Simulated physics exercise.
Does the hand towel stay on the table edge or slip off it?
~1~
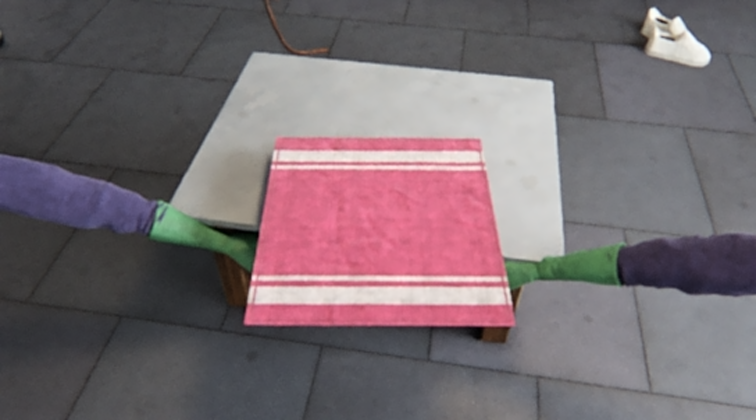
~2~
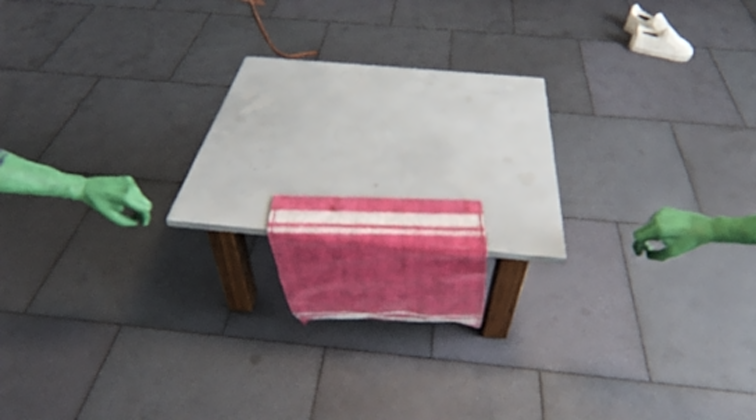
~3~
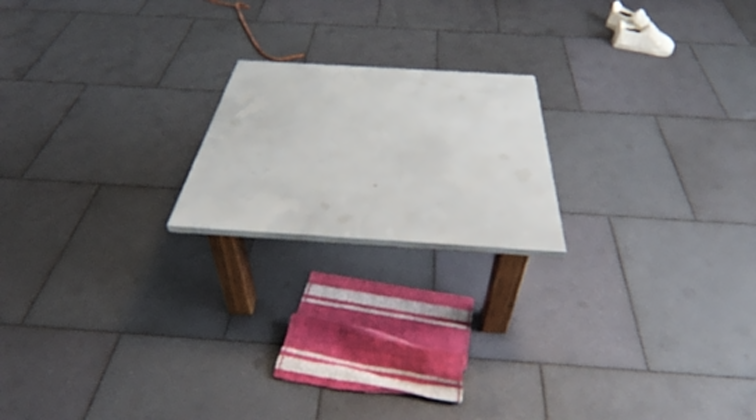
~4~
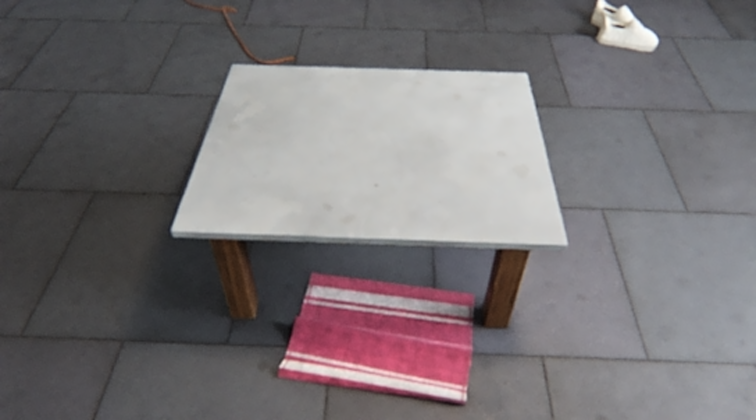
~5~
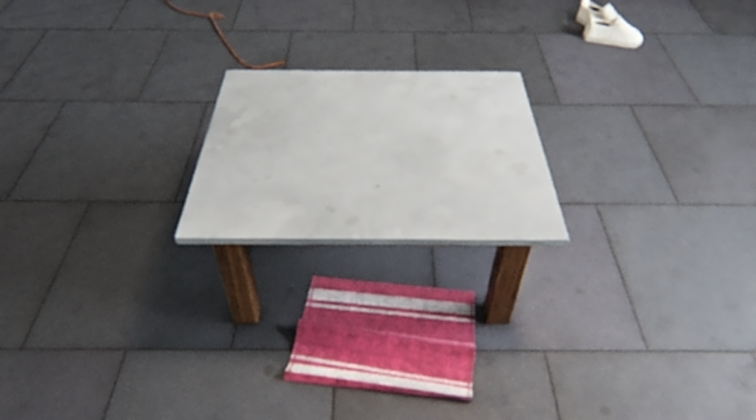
It slips off. After hanging over the front edge, the hand towel drops to the floor and lies there in front of the table.
